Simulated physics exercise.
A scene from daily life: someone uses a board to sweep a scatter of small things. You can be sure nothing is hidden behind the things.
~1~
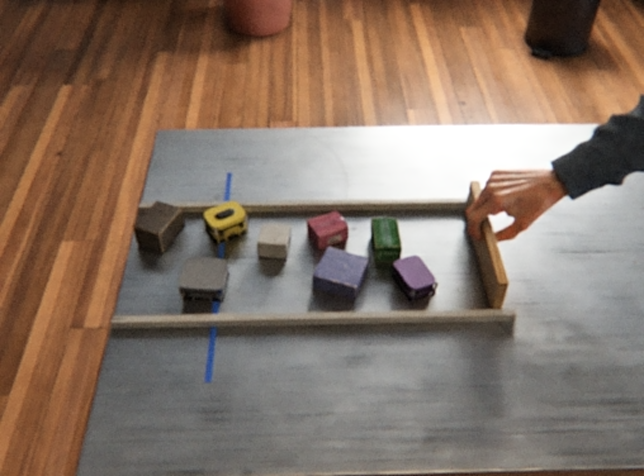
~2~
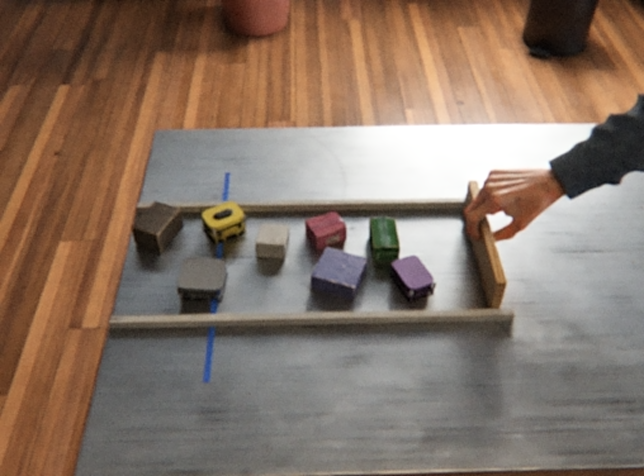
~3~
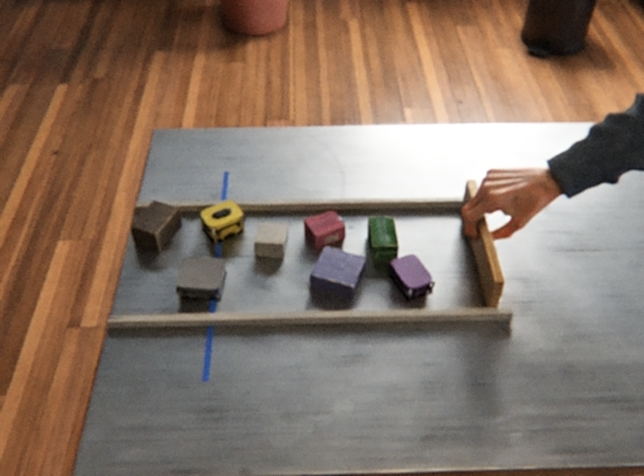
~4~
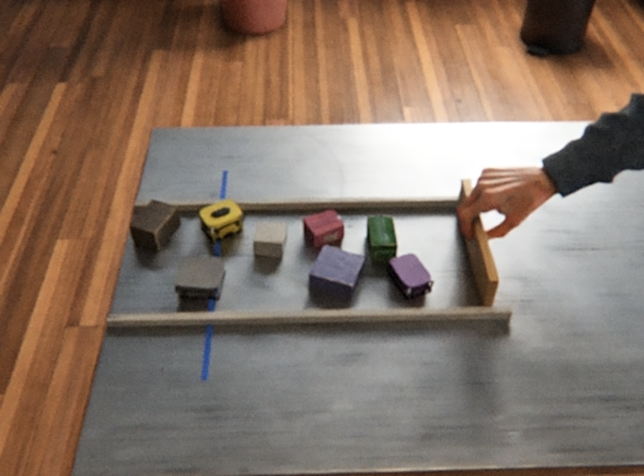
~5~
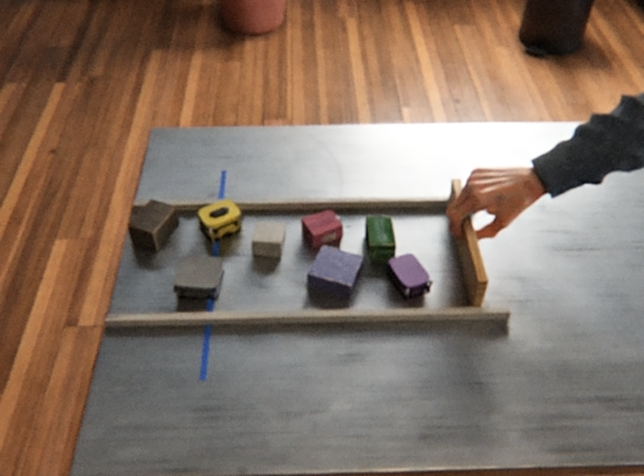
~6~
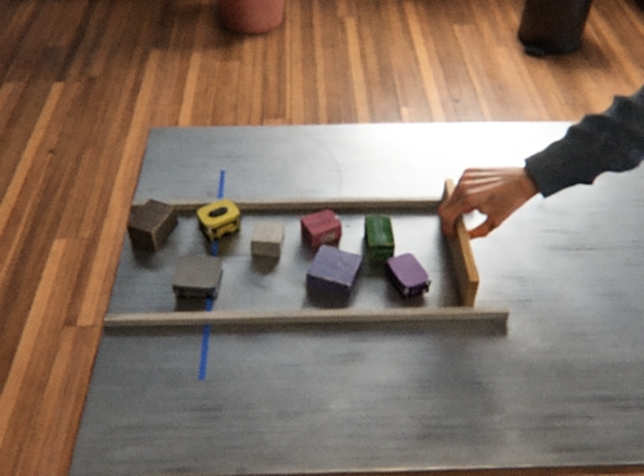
A hand in a dark sleeve, reaching in from the right, slides an upright wooden board a short way left between two rails on a grey tabletop, seen from above at an angle. Between the rails sit black, yellow and grey pieces near a blue tape line at left, then white, red, blue, green and purple ones. These stay put, untouched, while the view drifts very slightly.
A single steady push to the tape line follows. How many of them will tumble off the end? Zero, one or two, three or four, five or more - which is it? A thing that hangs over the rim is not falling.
Answer: Zero.
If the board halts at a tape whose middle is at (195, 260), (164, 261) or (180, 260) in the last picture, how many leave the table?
Going through each try, you'd get 2, 4 and 2.
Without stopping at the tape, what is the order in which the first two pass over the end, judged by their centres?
It's the grey case and then the black block.
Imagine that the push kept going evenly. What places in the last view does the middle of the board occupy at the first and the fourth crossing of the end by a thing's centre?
Near (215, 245) and (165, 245).
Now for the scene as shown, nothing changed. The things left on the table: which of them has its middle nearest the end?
Grey case.
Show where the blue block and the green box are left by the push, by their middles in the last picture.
Blue block: About (159, 278); green box: About (201, 245).
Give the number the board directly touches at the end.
It ends up touching 3.
Soon after, none off yet; black block at rest near (153, 224); grey case at rest near (198, 278); yellow case at rest near (219, 221).
Then, none off yet; black block at rest near (153, 224); grey case moving near (189, 279); yellow case at rest near (217, 221).
At rest, the number that fall off is zero.
